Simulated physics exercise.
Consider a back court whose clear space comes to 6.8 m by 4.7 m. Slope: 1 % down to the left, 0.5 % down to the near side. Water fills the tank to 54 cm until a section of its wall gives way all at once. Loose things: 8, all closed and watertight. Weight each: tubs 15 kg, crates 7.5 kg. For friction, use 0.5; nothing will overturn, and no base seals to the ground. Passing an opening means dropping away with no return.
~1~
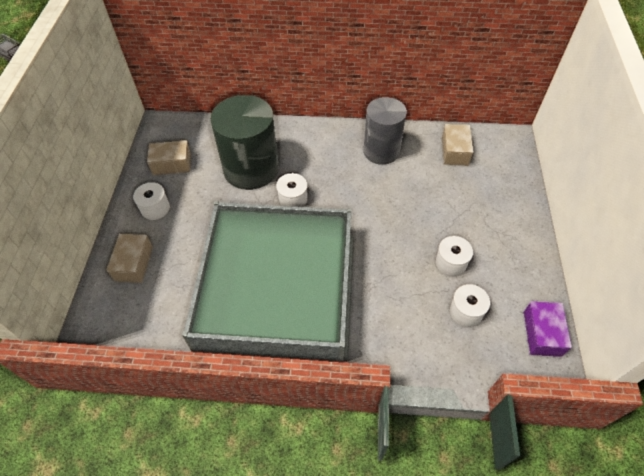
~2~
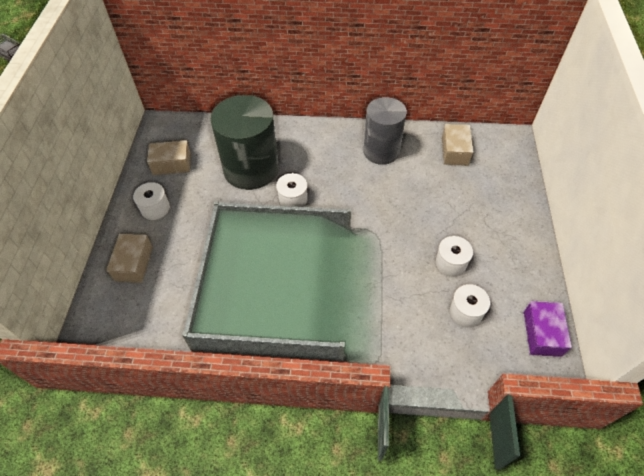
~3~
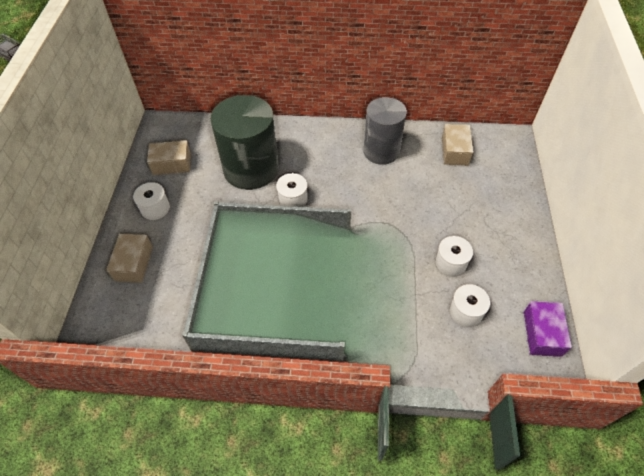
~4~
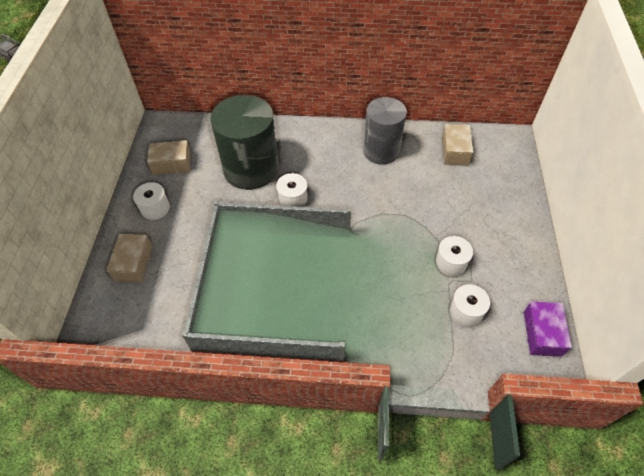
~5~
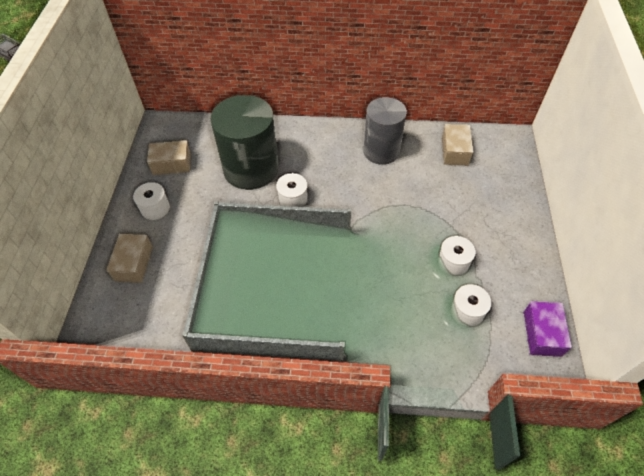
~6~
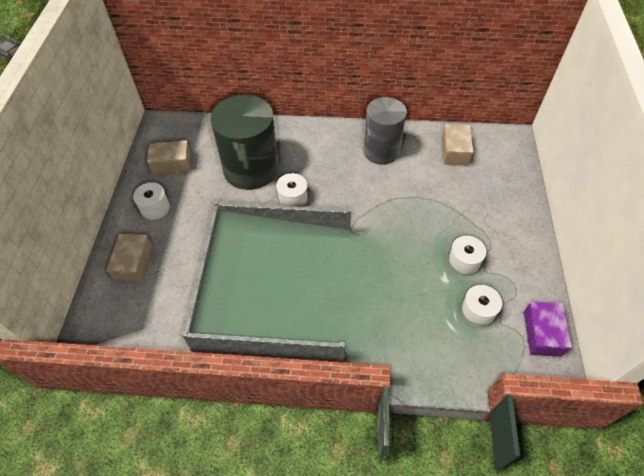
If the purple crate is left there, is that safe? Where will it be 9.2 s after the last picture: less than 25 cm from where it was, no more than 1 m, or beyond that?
Displacement: Large.
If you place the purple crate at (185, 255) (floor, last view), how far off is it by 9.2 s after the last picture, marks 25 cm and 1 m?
By that time it keeps its spot.
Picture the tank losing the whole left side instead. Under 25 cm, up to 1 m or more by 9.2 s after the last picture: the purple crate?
Afterwards the purple crate glides a modest way.
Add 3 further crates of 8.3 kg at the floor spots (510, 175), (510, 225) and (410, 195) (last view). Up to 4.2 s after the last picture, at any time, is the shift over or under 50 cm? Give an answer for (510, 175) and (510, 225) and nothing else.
So that's across the line and then across the line.
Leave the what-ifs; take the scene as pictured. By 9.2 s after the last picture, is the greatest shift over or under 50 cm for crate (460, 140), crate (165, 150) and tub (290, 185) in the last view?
Well, going one by one, it's too far, not that far and not that far.
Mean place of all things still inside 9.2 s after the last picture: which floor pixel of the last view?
Around (301, 219).
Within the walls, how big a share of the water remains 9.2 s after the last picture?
Around 80 % of the water.
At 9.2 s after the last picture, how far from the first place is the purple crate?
Measured offset: Near 200 cm.
Then, 1.2 s after the last picture the purple crate is near (578, 322), 0.2 m from its start, afloat; 0 of 8 are out; 3 afloat.
Then, 3.8 s after the last picture the purple crate is near (507, 279), 0.8 m from its start, afloat; 0 of 8 are out; 4 afloat.
Then, 6.2 s after the last picture the purple crate is near (478, 231), 1.5 m from its start, afloat; 0 of 8 are out; 2 afloat.
Then, 9.2 s after the last picture the purple crate is near (387, 273), 2.1 m from its start, afloat; 0 of 8 are out; 2 afloat.
